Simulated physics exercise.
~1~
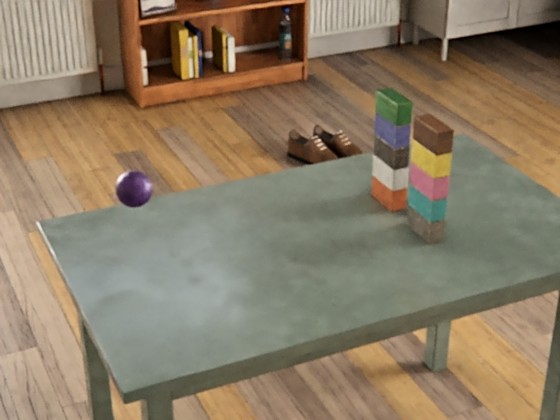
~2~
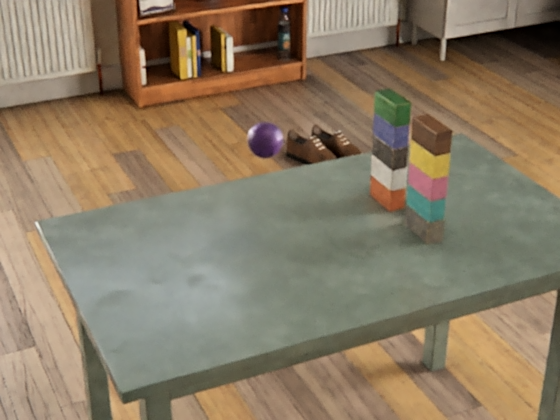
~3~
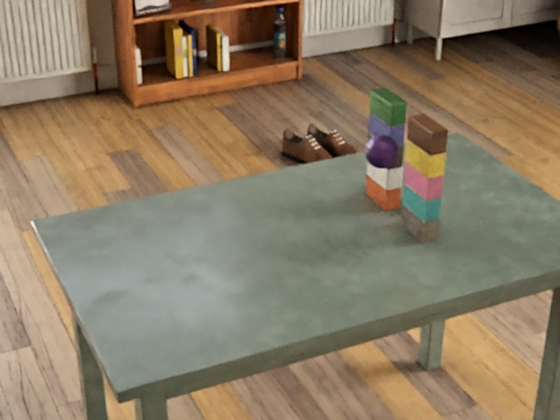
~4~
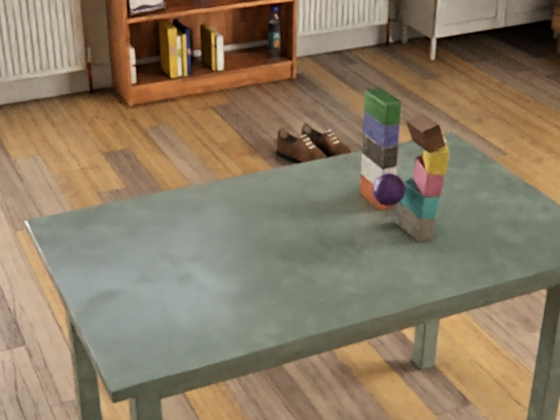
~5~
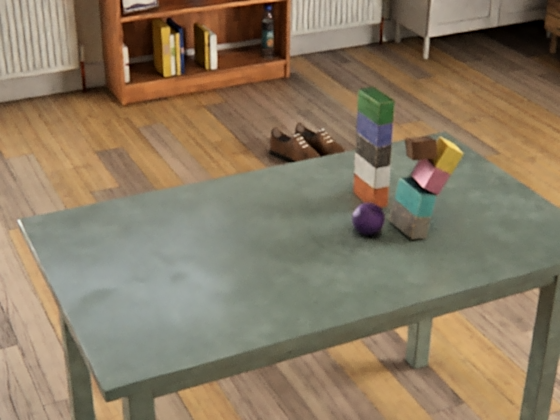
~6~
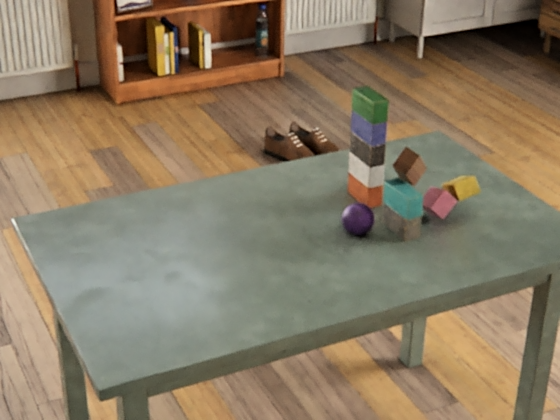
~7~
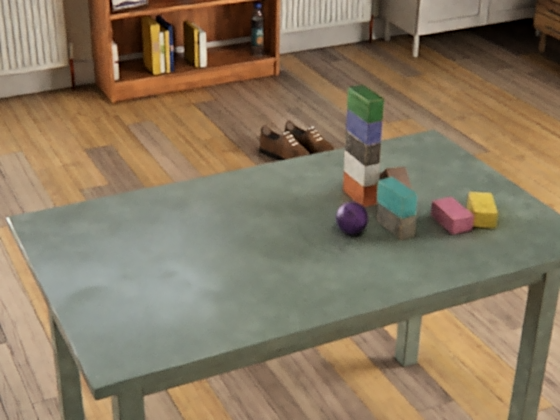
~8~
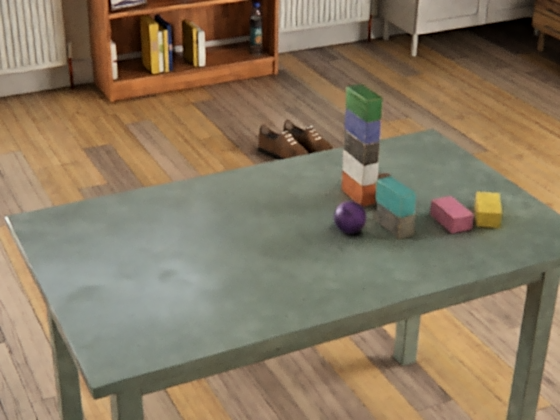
A purple ball flew in from the left over a green table and hit two stacks of colored blocks, toppling the yellow, pink and brown blocks from the right one, while the left stack stayed standing and turquoise remained on grey.
